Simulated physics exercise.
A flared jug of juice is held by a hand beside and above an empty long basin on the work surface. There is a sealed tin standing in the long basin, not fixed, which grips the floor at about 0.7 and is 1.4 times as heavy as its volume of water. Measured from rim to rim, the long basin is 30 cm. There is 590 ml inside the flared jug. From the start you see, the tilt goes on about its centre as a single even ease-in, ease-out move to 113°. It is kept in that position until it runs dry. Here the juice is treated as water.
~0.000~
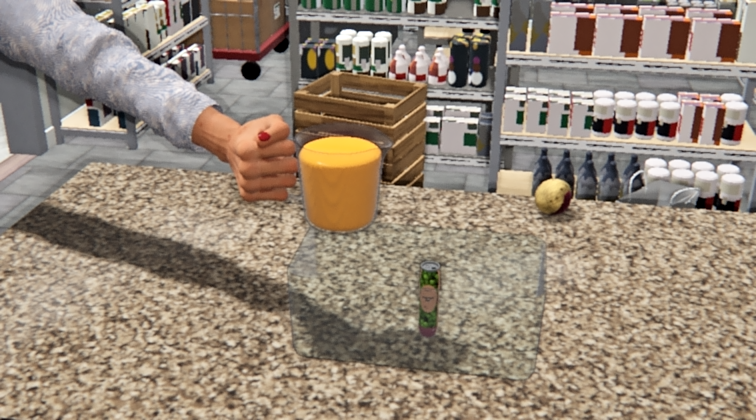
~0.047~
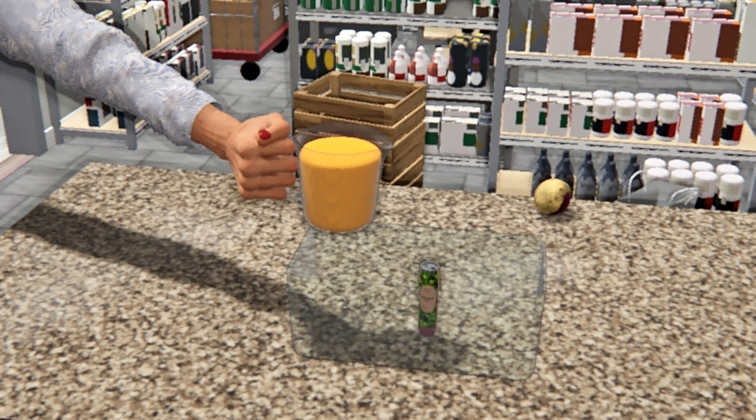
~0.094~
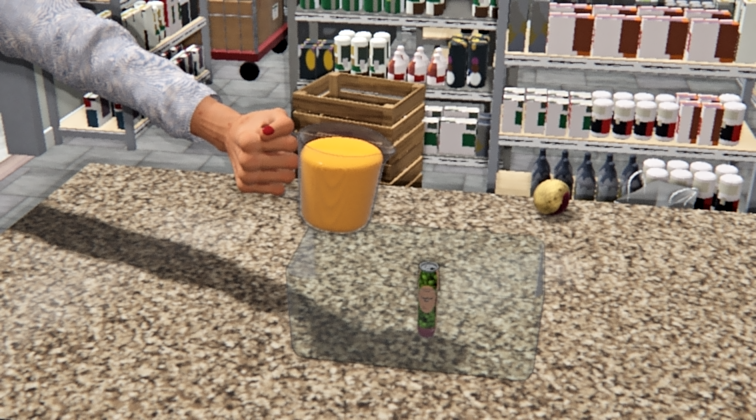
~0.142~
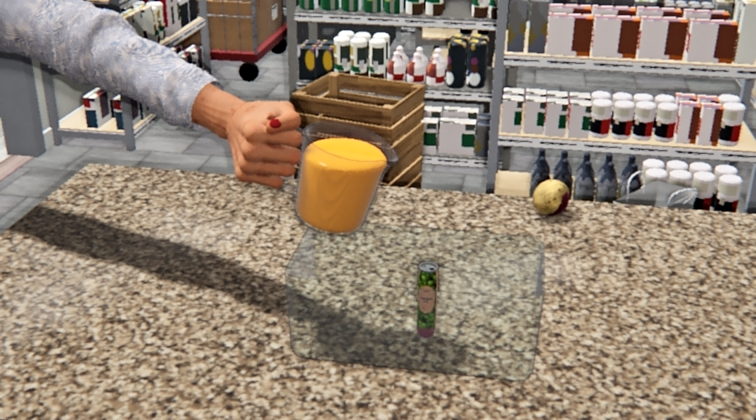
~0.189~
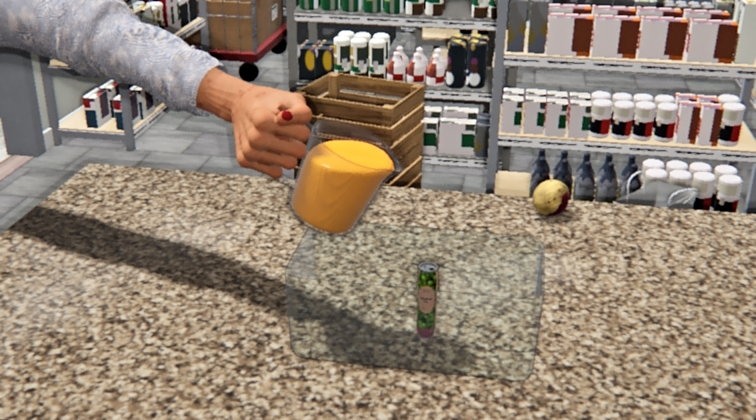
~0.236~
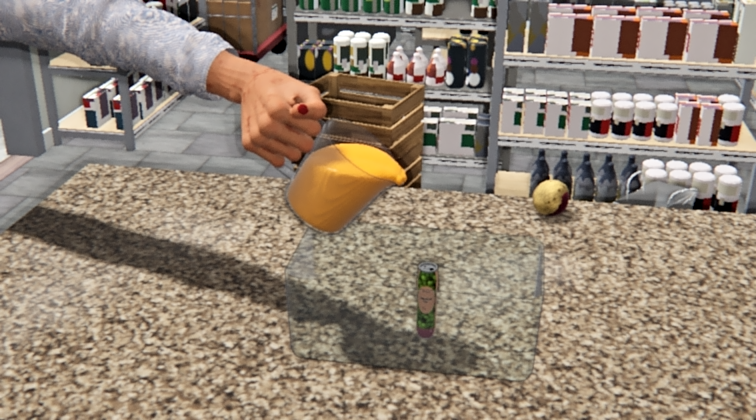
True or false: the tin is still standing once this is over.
False.
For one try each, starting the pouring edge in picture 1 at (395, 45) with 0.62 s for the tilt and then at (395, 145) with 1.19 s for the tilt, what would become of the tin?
Trial 1 - tin stays standing; trial 2 - tin tips.
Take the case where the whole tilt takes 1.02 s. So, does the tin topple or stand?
Result: Tin tipped over.
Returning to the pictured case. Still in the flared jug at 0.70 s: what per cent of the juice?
What remains is about 5 percent of it all.
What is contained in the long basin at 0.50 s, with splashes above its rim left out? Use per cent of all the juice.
I reckon close to 38 percent of it.
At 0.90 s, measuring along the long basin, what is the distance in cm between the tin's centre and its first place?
The tin has gone some 8 cm.
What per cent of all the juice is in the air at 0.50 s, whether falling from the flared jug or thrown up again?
Near 18 per cent at that moment.
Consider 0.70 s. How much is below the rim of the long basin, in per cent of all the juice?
Some 92 percent of the total.
Then, 0.50 s in, the tilt is 103° and 43 per cent is still to pour; the tin stands where it began.
Then, 0.70 s in, the tilt is 113° and 5 per cent is still to pour; the tin leans 8°.
Then, 0.90 s in, the tilt is 113° and 0 per cent is still to pour; the tin lies on its side.
Then, 1.12 s in, the tilt is 113° and 0 per cent is still to pour; the tin lies on its side.
Finally, the tin lies on its side.
